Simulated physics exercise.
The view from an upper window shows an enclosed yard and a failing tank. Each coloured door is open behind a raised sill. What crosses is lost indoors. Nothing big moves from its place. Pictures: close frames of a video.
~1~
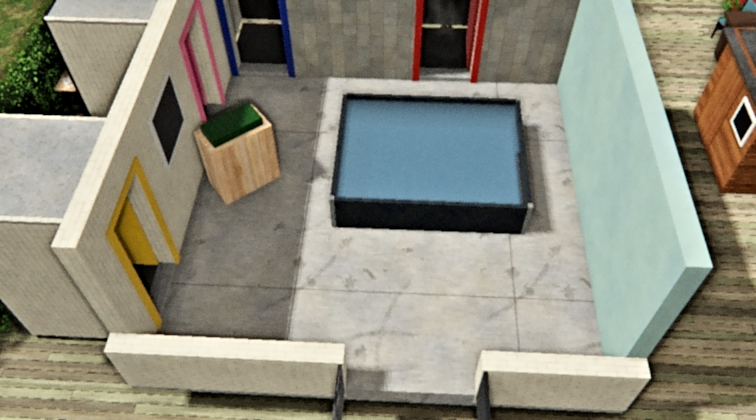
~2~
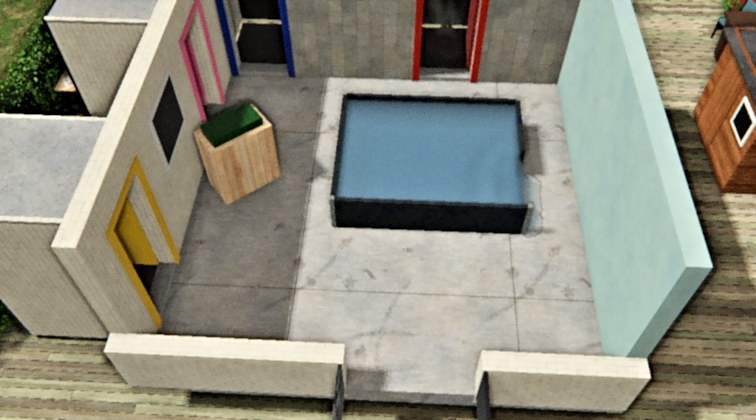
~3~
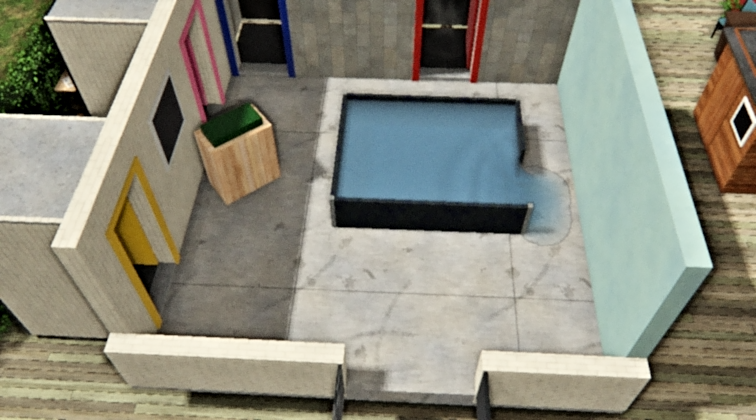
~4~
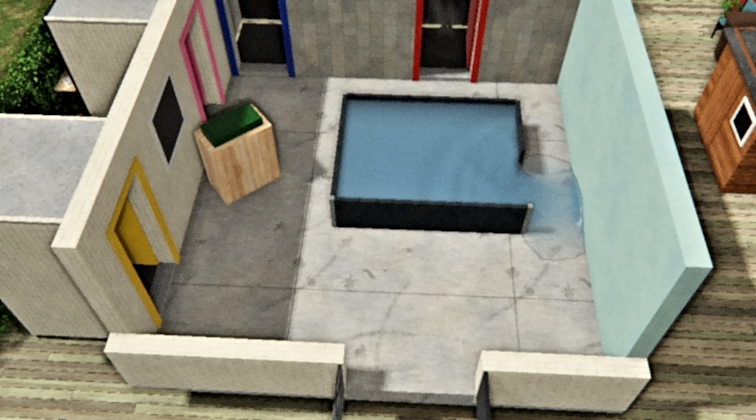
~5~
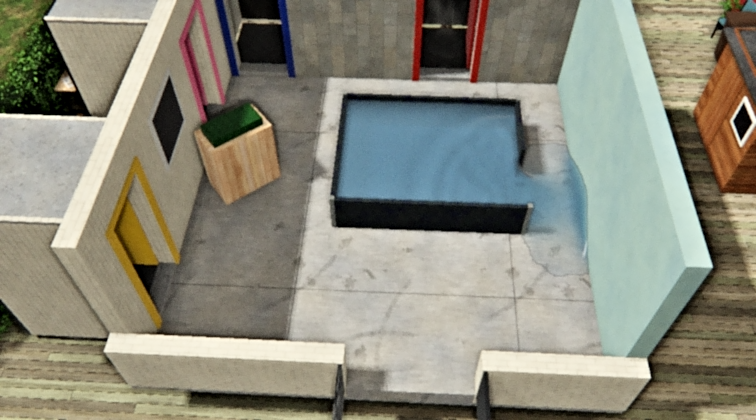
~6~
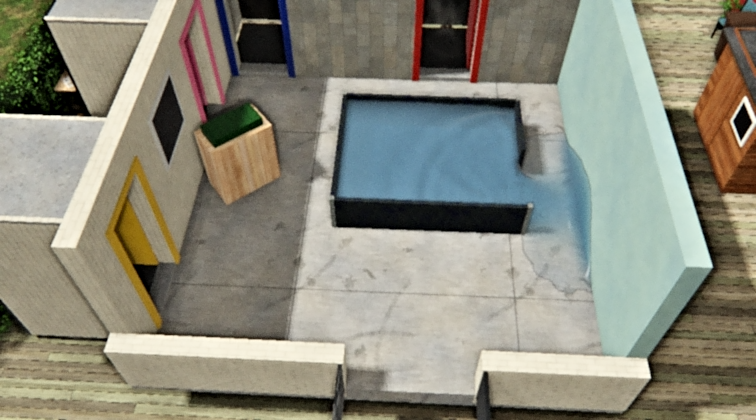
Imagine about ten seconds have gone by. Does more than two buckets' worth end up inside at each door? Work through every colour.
Result: The pink door goes over two buckets, the blue door goes over two buckets, the red door does not go over two buckets, the yellow door goes over two buckets.
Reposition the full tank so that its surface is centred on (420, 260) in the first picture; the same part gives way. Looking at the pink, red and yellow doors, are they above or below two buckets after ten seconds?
I reckon the pink door surpasses the threshold, the red door surpasses the threshold and the yellow door doesn't reach the threshold.
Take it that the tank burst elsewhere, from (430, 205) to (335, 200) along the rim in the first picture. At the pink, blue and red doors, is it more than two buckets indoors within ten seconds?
Pink door stays within the limit, blue door stays within the limit, red door stays within the limit.
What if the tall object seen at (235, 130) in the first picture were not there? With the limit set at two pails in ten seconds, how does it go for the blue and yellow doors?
The blue door exceeds it, the yellow door exceeds it.
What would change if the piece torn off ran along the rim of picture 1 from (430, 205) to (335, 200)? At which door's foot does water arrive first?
That is the yellow door.
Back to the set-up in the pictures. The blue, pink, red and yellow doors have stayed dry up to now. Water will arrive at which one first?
My answer: The red one.
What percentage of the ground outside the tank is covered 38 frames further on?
Around 90 in a hundred.
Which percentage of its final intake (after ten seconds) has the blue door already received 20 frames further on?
Around 0 in a hundred.
A moment on, water covers 20 % of the floor; the pink door not reached, the blue door not reached, the red door not reached, the yellow door not reached.
Next, water covers 25 % of the floor; the pink door not reached, the blue door not reached, the red door wet at the sill, nothing in, the yellow door not reached.
Then, water covers 50 % of the floor; the pink door not reached, the blue door not reached, the red door wet at the sill, nothing in, the yellow door not reached.
Later, water covers 90 % of the floor; the pink door over two buckets in, the blue door under two buckets in, the red door under two buckets in, the yellow door over two buckets in.
In the end, water covers 100 % of the floor; the pink door far over two buckets in, the blue door over two buckets in, the red door under two buckets in, the yellow door far over two buckets in.
